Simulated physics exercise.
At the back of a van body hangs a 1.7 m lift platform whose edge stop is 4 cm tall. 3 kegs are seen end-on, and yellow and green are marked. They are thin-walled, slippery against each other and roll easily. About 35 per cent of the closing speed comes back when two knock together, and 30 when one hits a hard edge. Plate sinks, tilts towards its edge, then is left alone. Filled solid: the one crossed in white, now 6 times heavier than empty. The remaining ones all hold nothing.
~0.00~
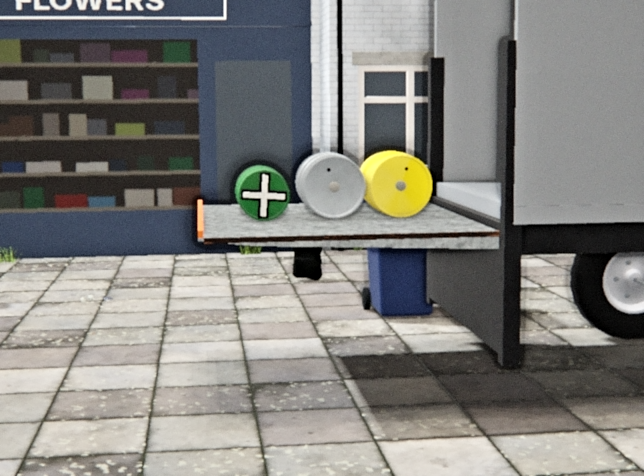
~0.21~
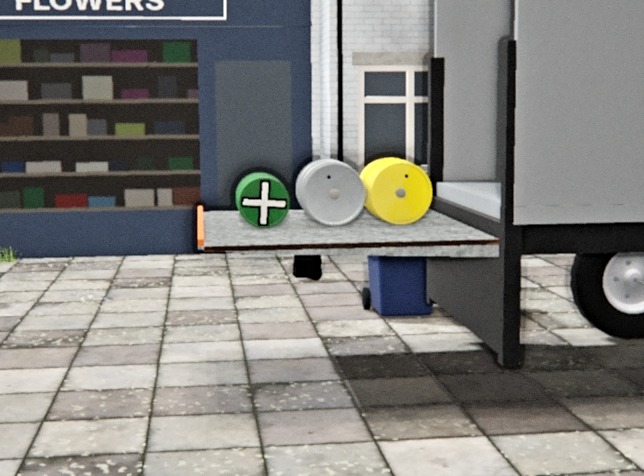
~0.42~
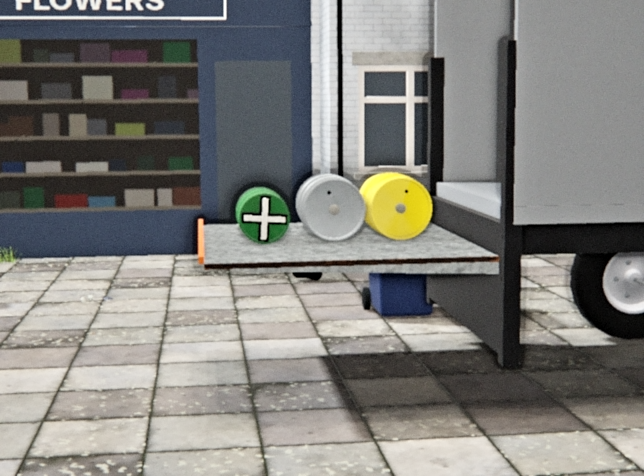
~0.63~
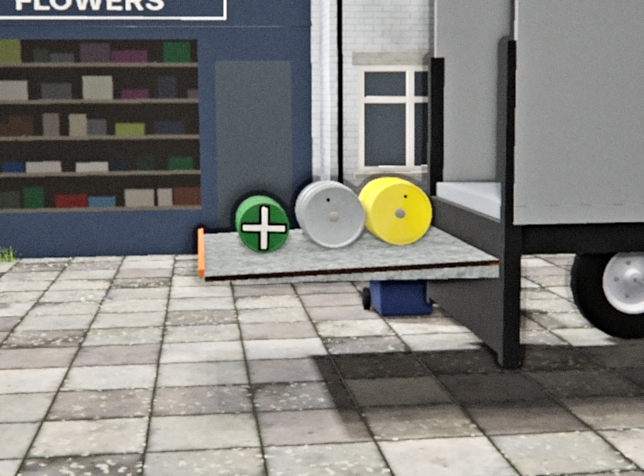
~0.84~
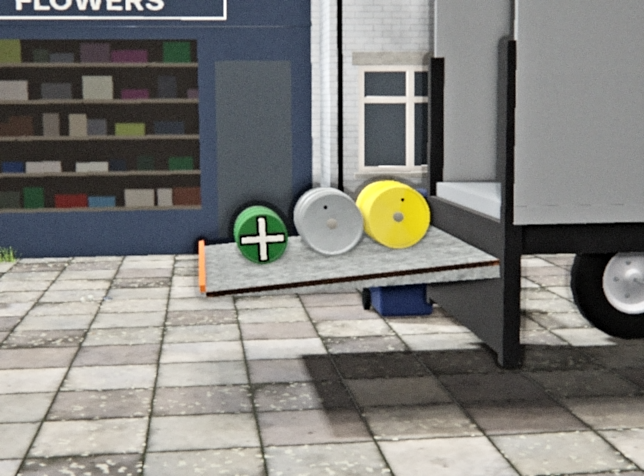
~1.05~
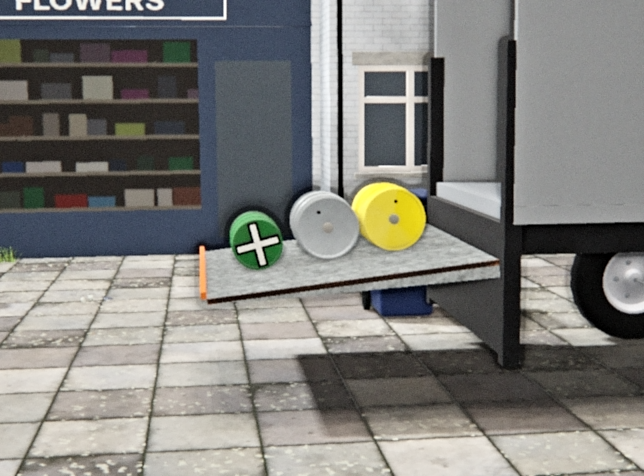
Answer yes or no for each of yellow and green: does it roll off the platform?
Yellow - no, green - no.
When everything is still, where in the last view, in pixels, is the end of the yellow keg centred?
My best guess is somewhere around (342, 227).
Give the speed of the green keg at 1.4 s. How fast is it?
I'd put it near 0.4 m/s.
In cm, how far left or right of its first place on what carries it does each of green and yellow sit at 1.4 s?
Green 15 left, yellow 10 left.
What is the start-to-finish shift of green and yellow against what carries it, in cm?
Net shift - green: 25; yellow: 35.
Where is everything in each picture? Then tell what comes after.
In the first frame, yellow (402, 186), green (264, 195); plate level; stop at (201, 234); white cross at (264, 195).
In the second frame, yellow (402, 194), green (264, 203); plate level.
In the third frame, yellow (402, 209), green (264, 219); plate level.
In the fourth frame, yellow (402, 214), green (264, 228); plate tilted 2°; stop at (202, 273).
In the fifth frame, yellow (400, 218), green (262, 239); plate tilted 5°.
In the sixth frame, yellow (395, 220), green (258, 244); plate tilted 6°; stop at (204, 296).
Then, 1.4 s in, yellow is on the plate, 110 cm from the stop, rolling left; green is on the plate, 25 cm from the stop, rolling left; 0 over the stop so far.
Then, 1.7 s in, yellow is on the plate, 100 cm from the stop, rolling left; green is on the plate, 10 cm from the stop, rolling left; 0 over the stop so far.
Then, 2.1 s in, yellow is on the plate, 90 cm from the stop; green is on the plate, 10 cm from the stop; 0 over the stop so far.
In the end (2.5 s), yellow is on the plate, 85 cm from the stop; green is on the plate, 10 cm from the stop; 0 over the stop so far.
